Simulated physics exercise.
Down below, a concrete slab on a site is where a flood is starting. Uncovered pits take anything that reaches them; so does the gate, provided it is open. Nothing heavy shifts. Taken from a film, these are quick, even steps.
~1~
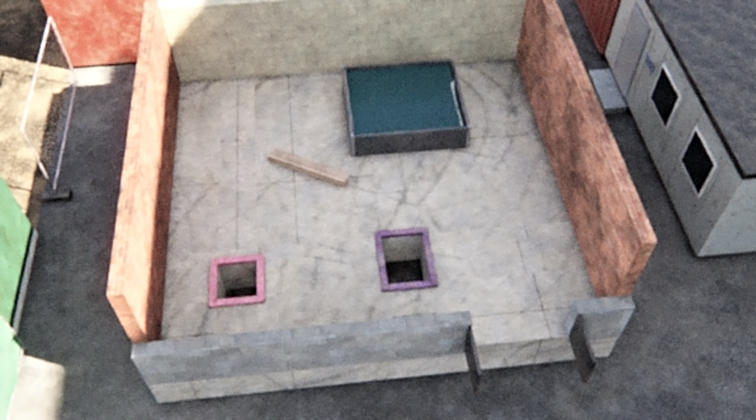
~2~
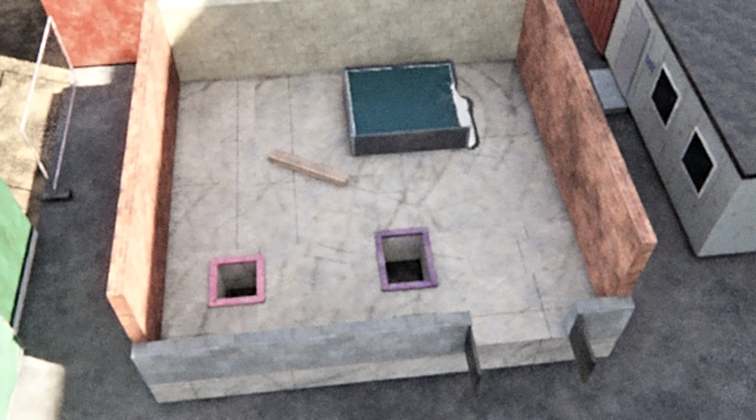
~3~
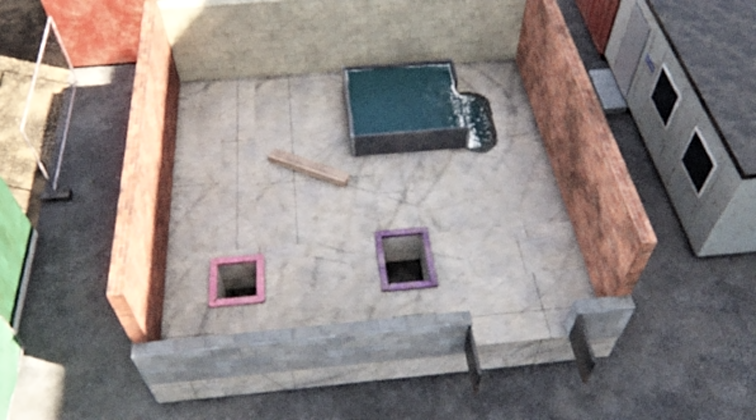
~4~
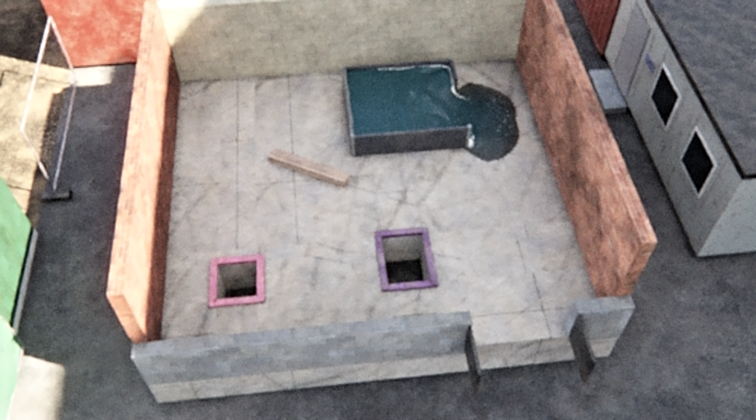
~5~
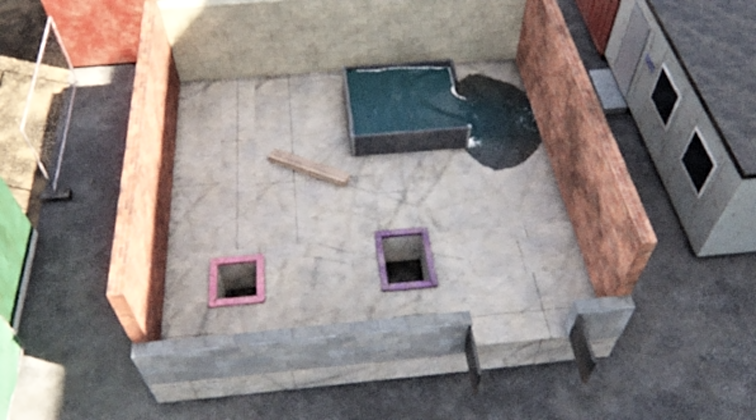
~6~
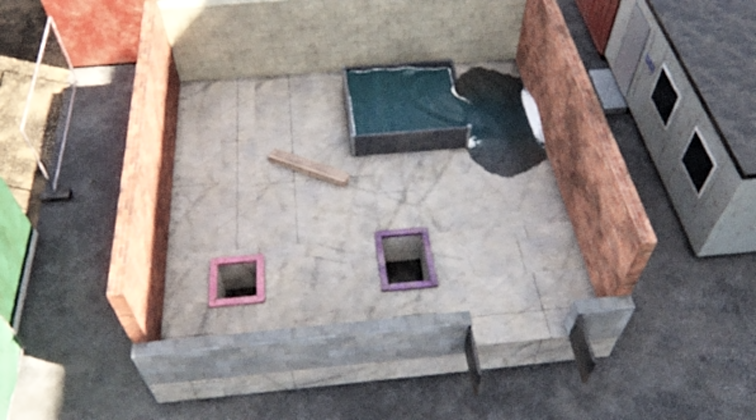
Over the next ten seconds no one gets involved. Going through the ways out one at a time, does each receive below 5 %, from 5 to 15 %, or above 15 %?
One at a time: The gate receives above 15 %, the purple pit receives below 5 %, the pink pit receives below 5 %.
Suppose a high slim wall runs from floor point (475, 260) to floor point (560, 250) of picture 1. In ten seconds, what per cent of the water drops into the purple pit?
Roughly 6 per cent ends up in the purple pit.
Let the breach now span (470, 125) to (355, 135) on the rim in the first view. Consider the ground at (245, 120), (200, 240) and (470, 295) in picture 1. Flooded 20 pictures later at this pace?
Spot by spot: Unaffected, then unaffected, then soaked through.
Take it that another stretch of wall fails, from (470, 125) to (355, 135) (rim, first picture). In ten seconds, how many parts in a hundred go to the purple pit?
That would be purple at 15 percent.
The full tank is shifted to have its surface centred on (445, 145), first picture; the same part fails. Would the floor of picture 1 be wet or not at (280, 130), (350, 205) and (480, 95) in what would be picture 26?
Location one: Bone dry; location two: Bone dry; location three: Soaked.
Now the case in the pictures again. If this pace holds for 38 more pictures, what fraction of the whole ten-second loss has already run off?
Around 55 percent.
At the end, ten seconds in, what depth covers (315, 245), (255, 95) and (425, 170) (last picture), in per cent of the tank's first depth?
2, 4, 2 %.
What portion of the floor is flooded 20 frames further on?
Near 35 in a hundred.
A moment on, water covers 10 % of the floor; the gate 0 %, the purple pit 0 %, the pink pit 0 %.
Next, water covers 20 % of the floor; the gate 0 %, the purple pit 0 %, the pink pit 0 %.
Then, water covers 35 % of the floor; the gate 2 %, the purple pit 0 %, the pink pit 0 %.
Later, water covers 50 % of the floor; the gate 13 %, the purple pit 0 %, the pink pit 0 %.
In the end, water covers 70 % of the floor; the gate 25 %, the purple pit 0 %, the pink pit 0 %.
